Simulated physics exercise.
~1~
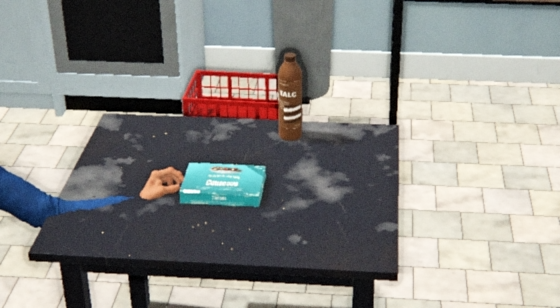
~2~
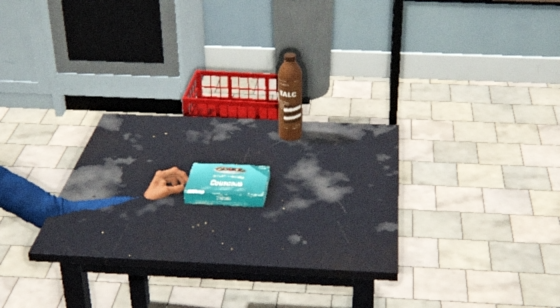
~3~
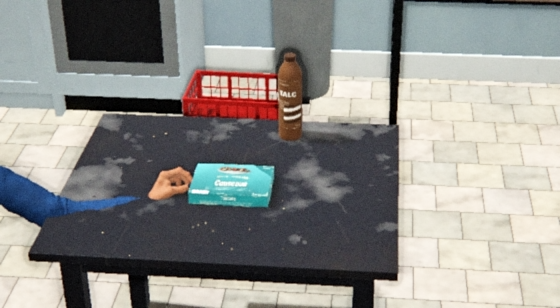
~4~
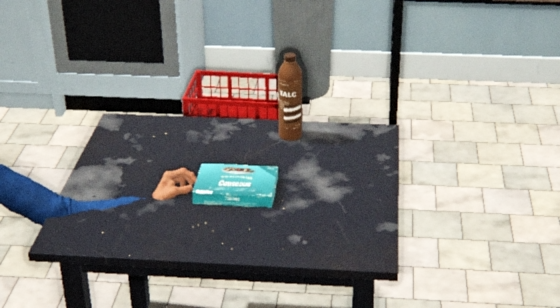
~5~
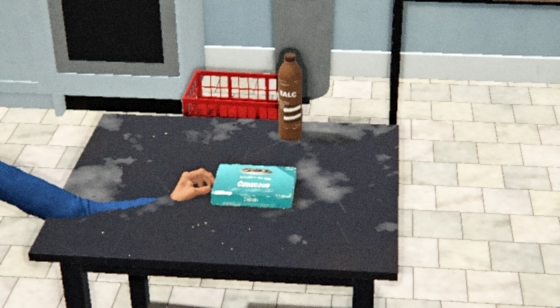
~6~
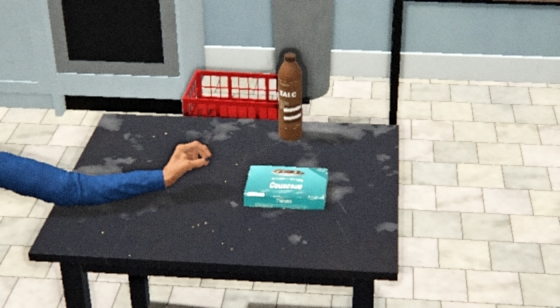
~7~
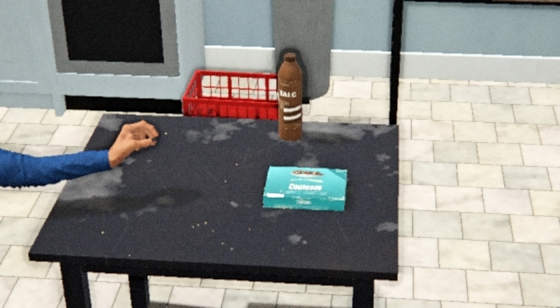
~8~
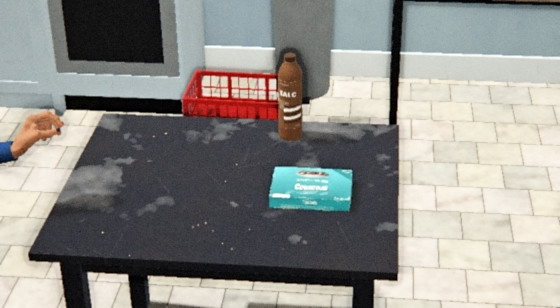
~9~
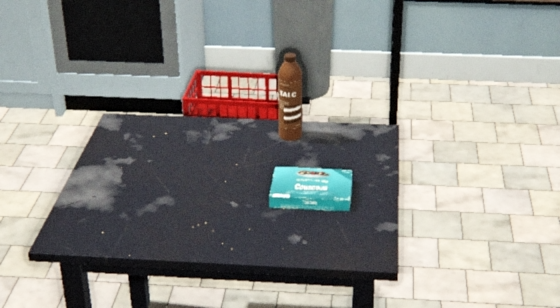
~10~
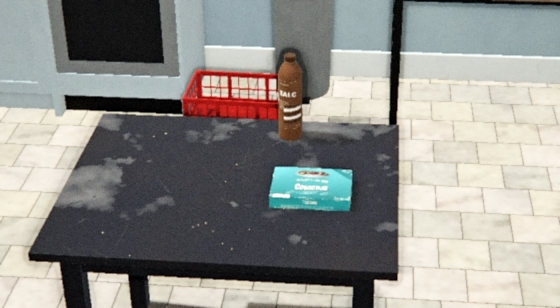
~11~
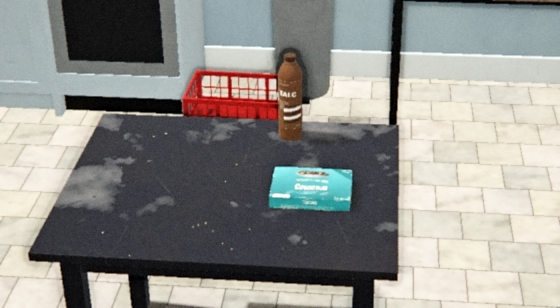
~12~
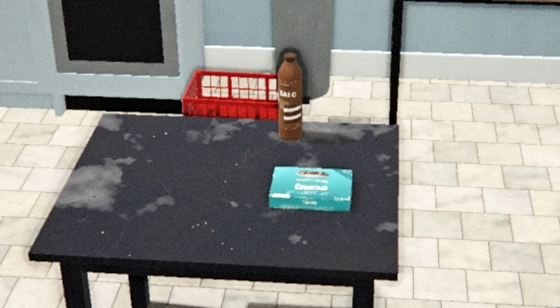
In a room with a pale tiled floor and light blue walls, a fixed camera looks down at a dark, worn-looking table. A brown bottle stands near the table's back edge, a red basket sits behind it, and a turquoise packet lies toward the left with a hand in a blue sleeve beside it. The hand pushes the packet slowly to the right, then lets go and draws back. The packet slides on a little farther and stops right of centre, in front of the bottle. The arm leaves at the left, and the packet rests on the table, the bottle unmoved.
